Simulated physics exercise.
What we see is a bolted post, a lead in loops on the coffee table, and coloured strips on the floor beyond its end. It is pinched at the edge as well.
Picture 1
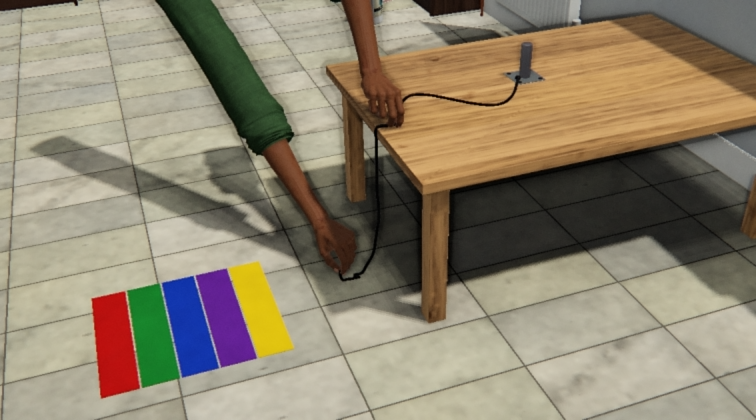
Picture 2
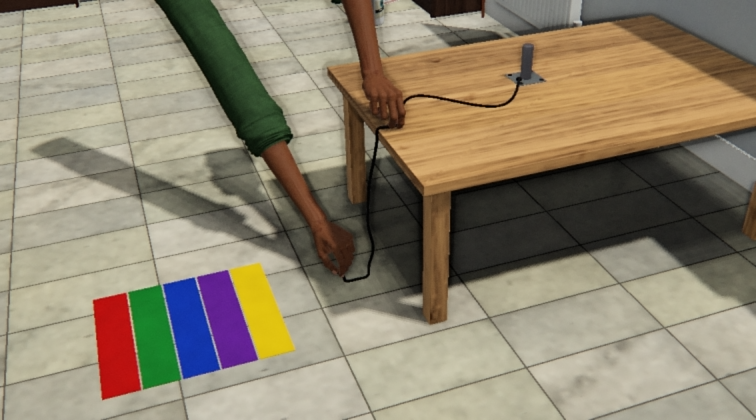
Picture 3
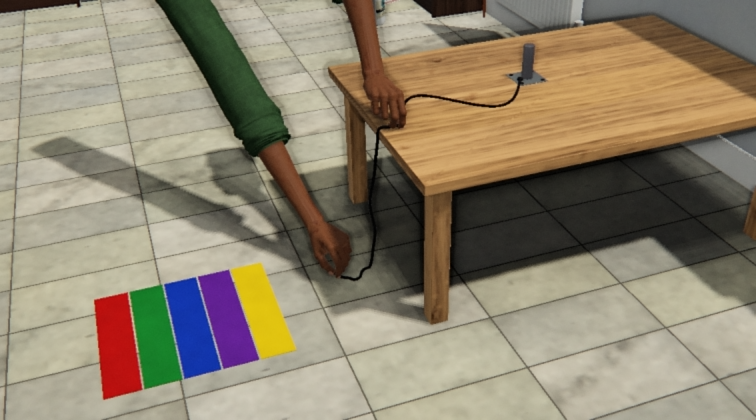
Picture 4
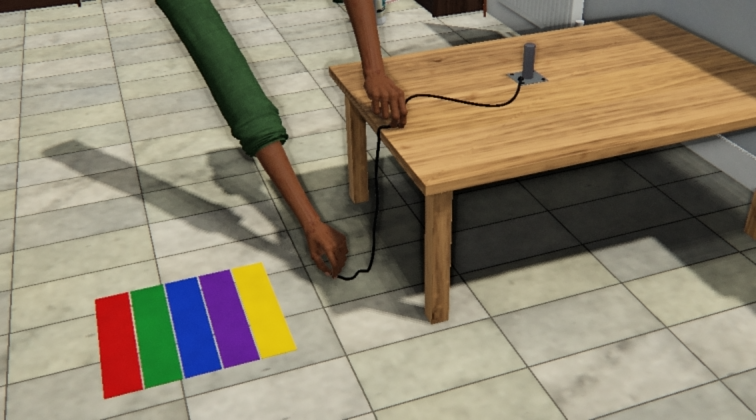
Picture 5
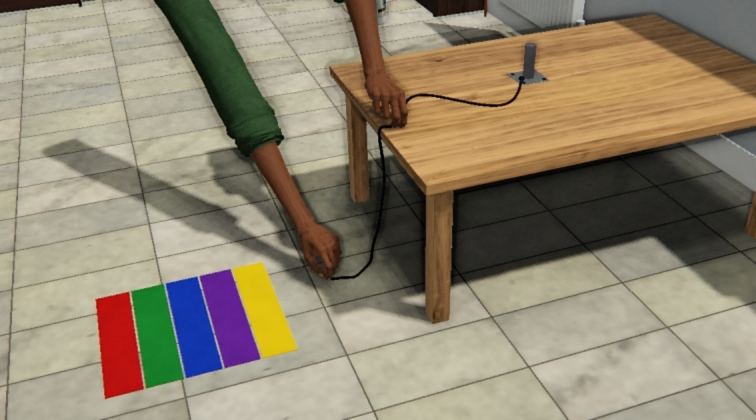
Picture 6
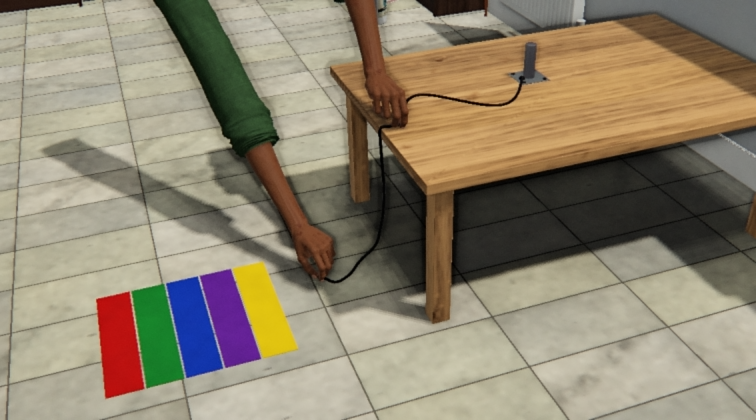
Beside a wooden coffee table, one hand pinches a black cord at the edge while the other slowly draws its end left.
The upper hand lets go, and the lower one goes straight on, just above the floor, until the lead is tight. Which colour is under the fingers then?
The green one.
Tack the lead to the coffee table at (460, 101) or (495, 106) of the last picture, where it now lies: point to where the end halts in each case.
In that order: (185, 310) and (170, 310).
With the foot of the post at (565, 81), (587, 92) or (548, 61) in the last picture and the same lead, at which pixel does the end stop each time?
In that order: (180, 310), (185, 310) and (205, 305).
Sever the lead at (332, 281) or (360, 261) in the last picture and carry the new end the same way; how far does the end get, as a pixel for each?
Near (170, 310) and (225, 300).
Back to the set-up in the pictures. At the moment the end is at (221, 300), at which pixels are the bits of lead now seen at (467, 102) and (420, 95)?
At (432, 100), then (386, 110).
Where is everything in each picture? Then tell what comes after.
In the first picture, end (340, 270); yellow (270, 335); purple (233, 345); blue (196, 354); green (157, 364); red (118, 373).
In the second picture, end (339, 273); lead through (516, 93) (464, 103) (405, 101) (380, 130) (368, 197) (372, 255).
In the third picture, end (335, 274).
In the fourth picture, end (332, 274); lead through (517, 92) (466, 103) (407, 101) (382, 129) (377, 196) (373, 257).
In the fifth picture, end (325, 275).
In the sixth picture, end (319, 277); lead through (519, 92) (467, 102) (408, 100) (383, 129) (384, 194) (367, 254).
Early on, end near (220, 300); over purple.
Midway, end near (174, 311); over blue.
At the end of the slack, end near (145, 317); over green. It halts on the green strip.
